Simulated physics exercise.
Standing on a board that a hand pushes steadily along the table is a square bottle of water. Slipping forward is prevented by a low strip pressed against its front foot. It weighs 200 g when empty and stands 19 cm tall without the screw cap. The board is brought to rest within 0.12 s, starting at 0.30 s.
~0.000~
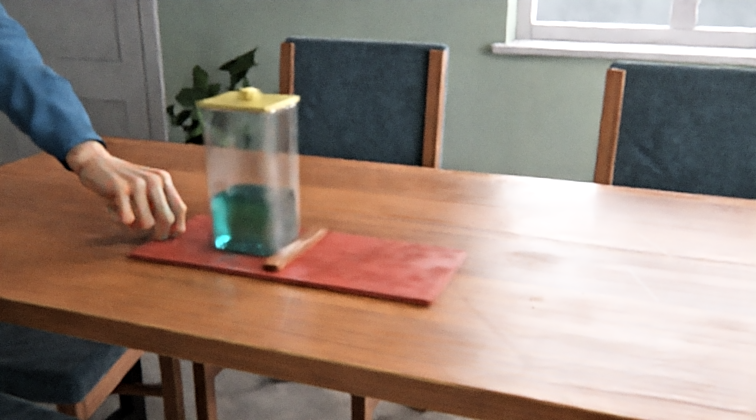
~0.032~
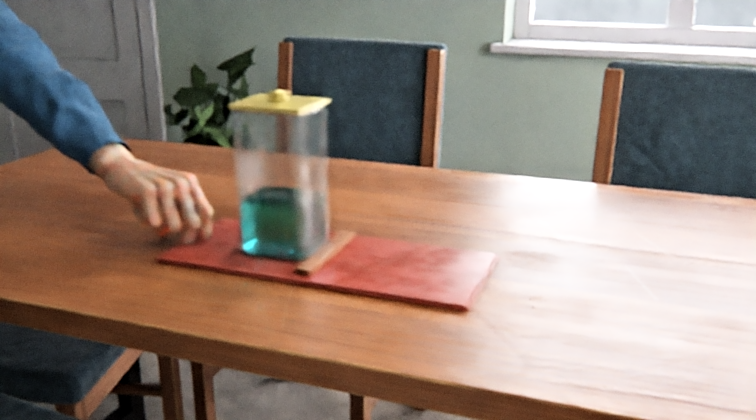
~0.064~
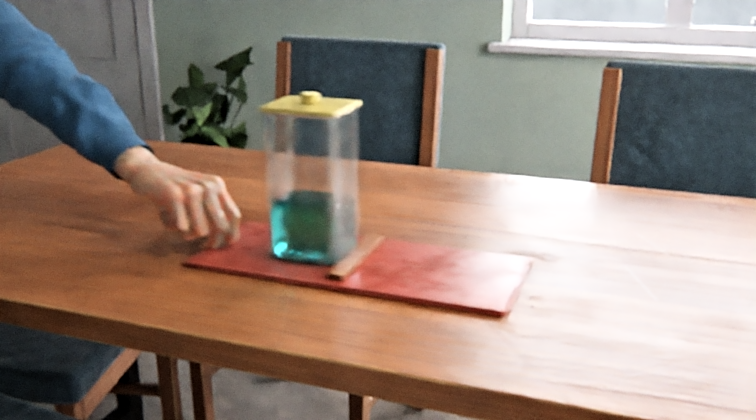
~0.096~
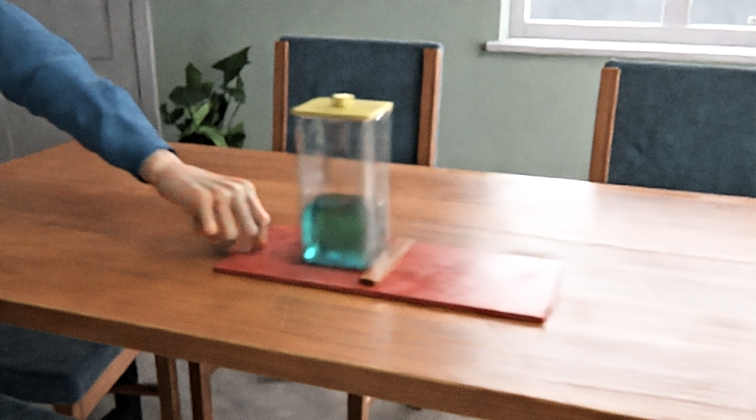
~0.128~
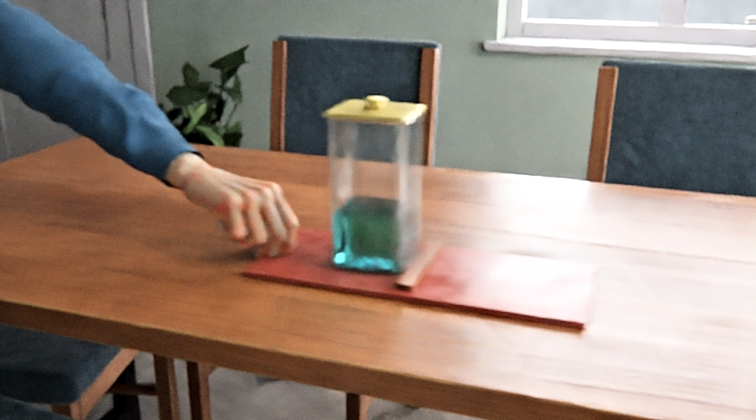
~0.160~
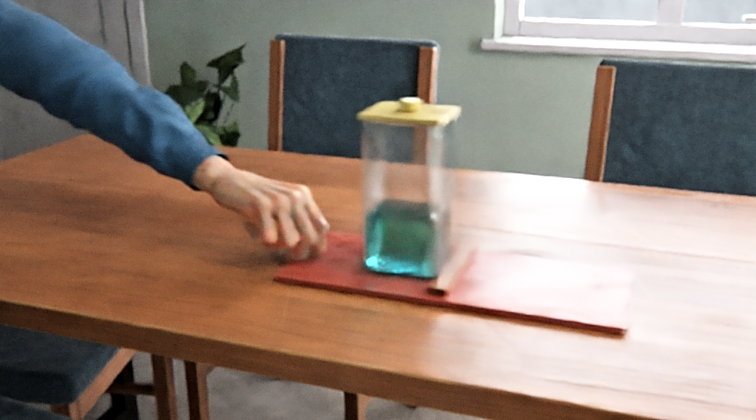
In a room with pale green walls, a long wooden table is seen from slightly above, with dark blue chairs, a leafy plant and a window behind it. A clear square container with a yellow lid and blue-green liquid stands on a flat red board beside a small wooden strip. A blue-sleeved arm reaches in from the left, its hand pushing the board and container steadily rightward.
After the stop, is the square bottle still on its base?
No, it has tipped over.
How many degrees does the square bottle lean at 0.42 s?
About 10°.
After 0.42 s the board moves at 0.00 m/s; the square bottle leans 11°.
After 0.54 s the square bottle leans 29°.
After 0.70 s the square bottle leans 53°.
After 0.92 s the square bottle lies on its side.
In the end the square bottle lies on its side.
